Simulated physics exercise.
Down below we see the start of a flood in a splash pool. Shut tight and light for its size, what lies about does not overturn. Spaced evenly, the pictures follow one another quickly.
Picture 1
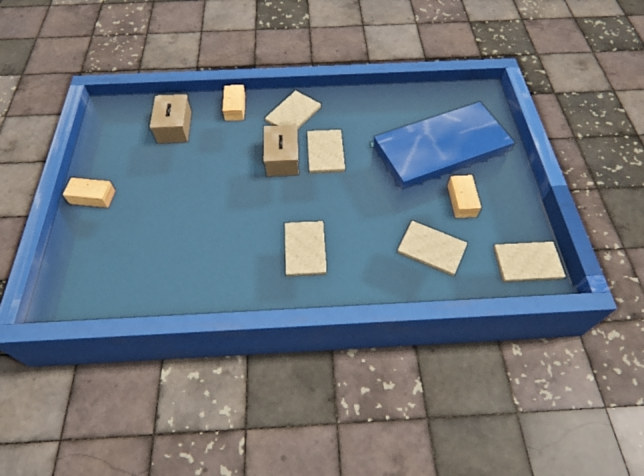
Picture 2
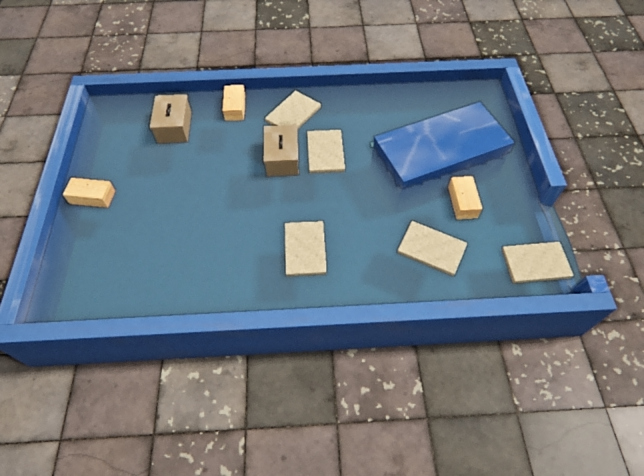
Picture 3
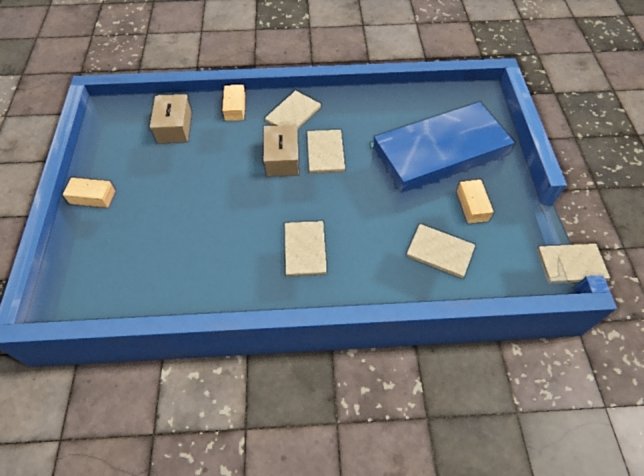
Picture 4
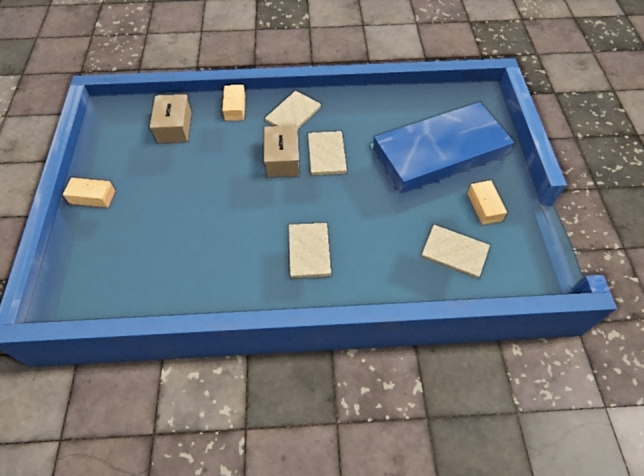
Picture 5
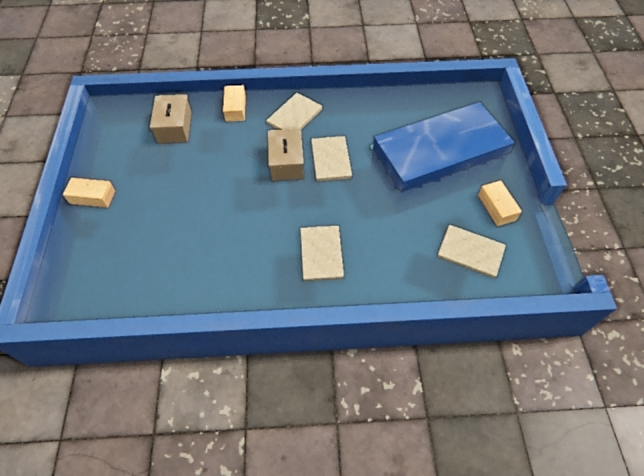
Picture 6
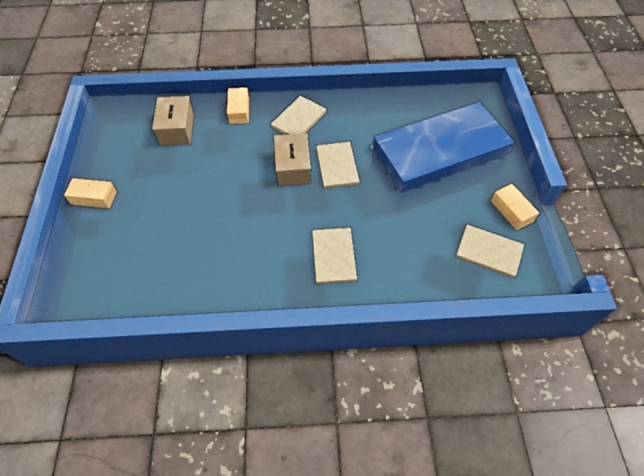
In this clip, a gap opens in the right wall of a blue pool holding wooden blocks and pale slabs; the nearest slab slides out through it and disappears, then several other pieces drift a short way right.
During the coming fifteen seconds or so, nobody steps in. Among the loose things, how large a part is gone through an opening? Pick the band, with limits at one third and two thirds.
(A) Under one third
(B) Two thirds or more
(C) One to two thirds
(C) One to two thirds.
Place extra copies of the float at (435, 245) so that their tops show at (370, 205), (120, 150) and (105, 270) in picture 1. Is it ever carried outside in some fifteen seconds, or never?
Copy one leaves the room, copy two never leaves, copy three never leaves.
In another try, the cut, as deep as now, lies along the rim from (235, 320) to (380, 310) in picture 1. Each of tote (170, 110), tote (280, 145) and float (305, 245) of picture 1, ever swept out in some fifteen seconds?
Retained, lost, lost.
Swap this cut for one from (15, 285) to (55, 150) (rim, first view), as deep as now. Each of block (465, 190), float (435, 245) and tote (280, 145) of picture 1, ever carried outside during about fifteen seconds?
In sequence - stays put, stays put, departs.
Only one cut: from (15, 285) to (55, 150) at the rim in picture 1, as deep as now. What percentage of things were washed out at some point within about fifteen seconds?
My estimate is some 50 percent.
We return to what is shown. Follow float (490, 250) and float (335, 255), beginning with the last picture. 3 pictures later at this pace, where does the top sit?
Estimated: (555, 247); (378, 258).
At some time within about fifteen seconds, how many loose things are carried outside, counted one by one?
Count: 6.
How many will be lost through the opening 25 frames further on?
That makes 5.
A moment on, 2 of 10 are out; 8 afloat.
Next, 3 of 10 are out; 7 afloat.
Later, 5 of 10 are out; 5 afloat.
In the end, 6 of 10 are out; 4 afloat.
